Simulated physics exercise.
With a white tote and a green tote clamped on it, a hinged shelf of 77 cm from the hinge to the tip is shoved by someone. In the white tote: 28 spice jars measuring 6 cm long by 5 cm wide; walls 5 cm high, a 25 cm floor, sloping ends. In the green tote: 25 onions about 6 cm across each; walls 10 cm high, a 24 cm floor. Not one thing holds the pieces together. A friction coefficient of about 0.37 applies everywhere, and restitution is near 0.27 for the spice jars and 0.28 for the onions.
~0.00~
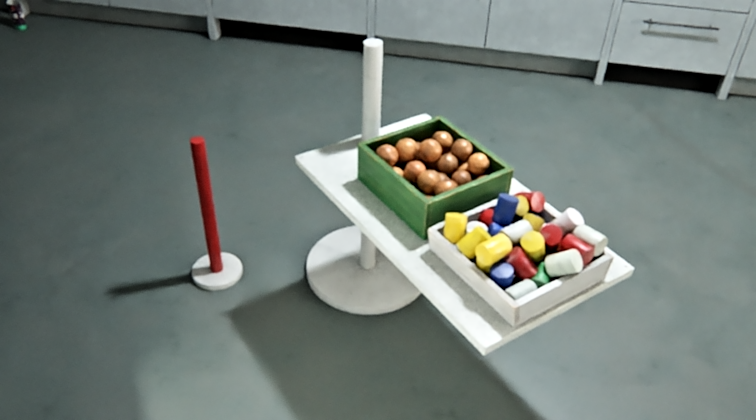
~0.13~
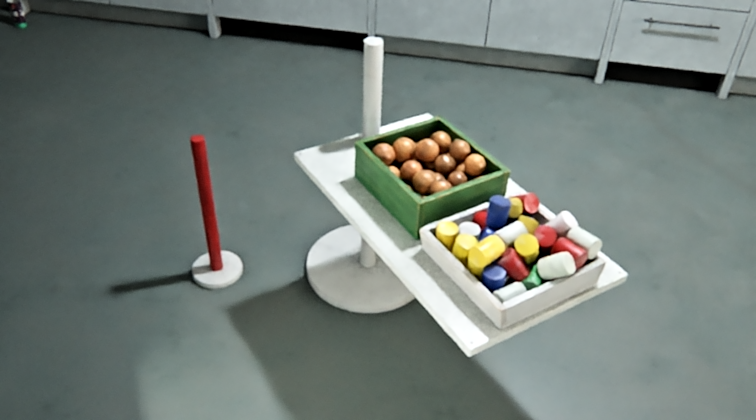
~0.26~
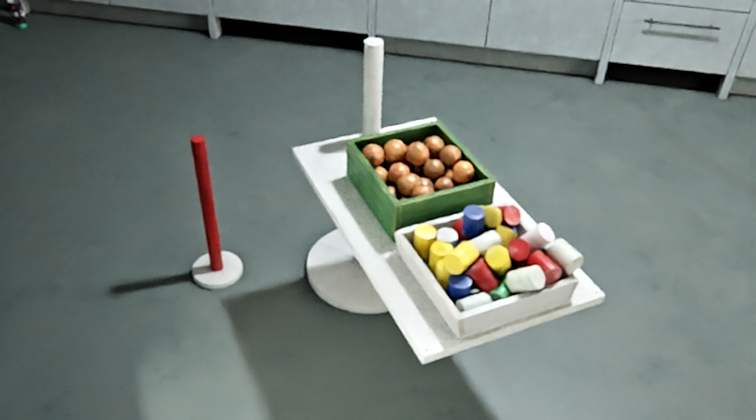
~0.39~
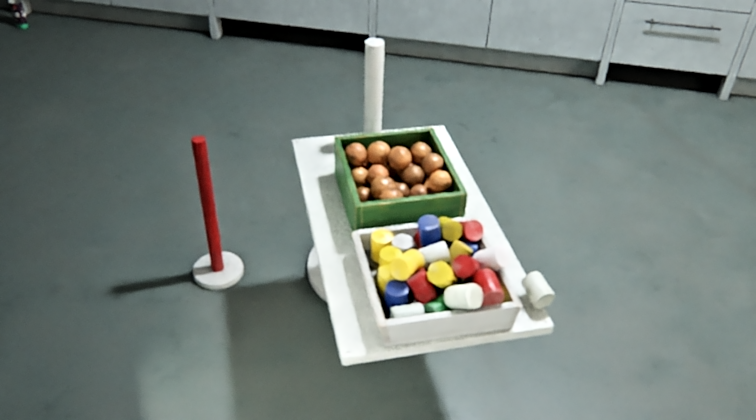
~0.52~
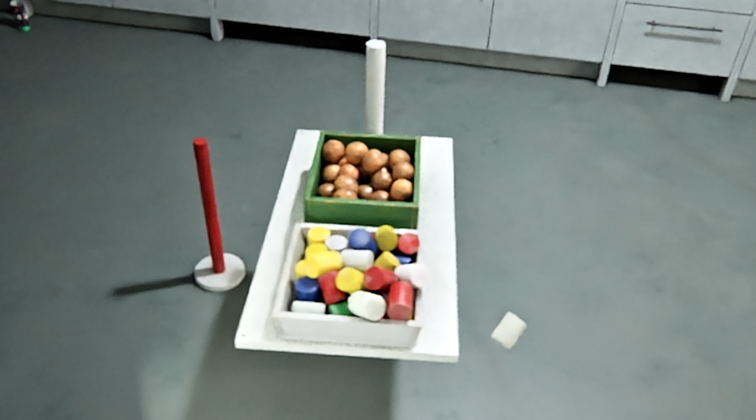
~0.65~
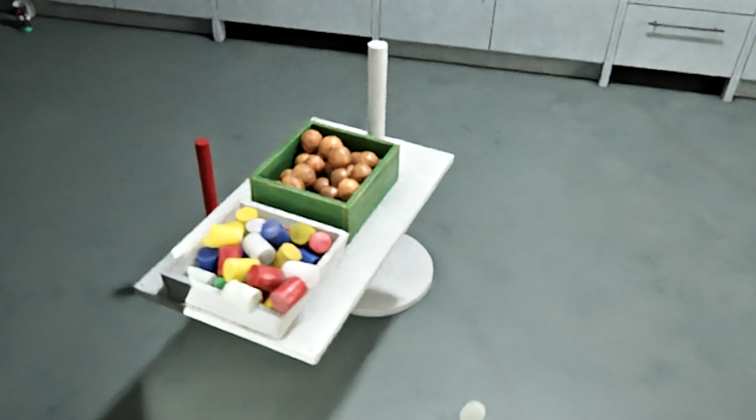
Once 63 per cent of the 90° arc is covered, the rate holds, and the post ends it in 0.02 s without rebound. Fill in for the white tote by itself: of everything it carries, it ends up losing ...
It ends up losing more than a sixth.
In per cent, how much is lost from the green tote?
Green tote: 0%.
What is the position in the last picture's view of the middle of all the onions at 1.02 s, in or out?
In the last picture they centre on about (286, 156).
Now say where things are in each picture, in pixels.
In the first frame (each is followed by its nearest rim corner in this view), white tote, (517, 303); green tote, (430, 200); turned through 0°; none out.
White tote, (504, 306); green tote, (423, 200); turned through 2°, in the second frame.
White tote, (462, 316); green tote, (400, 203); turned through 9°, in the third frame.
White tote, (386, 323); green tote, (361, 204); turned through 21°; 1 out, the lowest jar at (538, 290), in the fourth frame.
White tote, (279, 314); green tote, (309, 198); turned through 37°; 1 out, the lowest jar at (509, 331), in the fifth frame.
White tote, (167, 273); green tote, (255, 177); turned through 58°; 2 out, the lowest jar at (473, 414), in the sixth frame.
After 0.82 s, end of the swing.
After 0.90 s, white tote 21 in, 7 out and green tote 25 in, 0 out.
After 1.02 s, white tote 20 in, 8 out and green tote 25 in, 0 out.
After 1.24 s, white tote 19 in, 9 out and green tote 25 in, 0 out.
Outcome (at 1.67 s), white tote 19 in, 9 out and green tote 25 in, 0 out. Asked share, 9 of 28, 32 per cent.
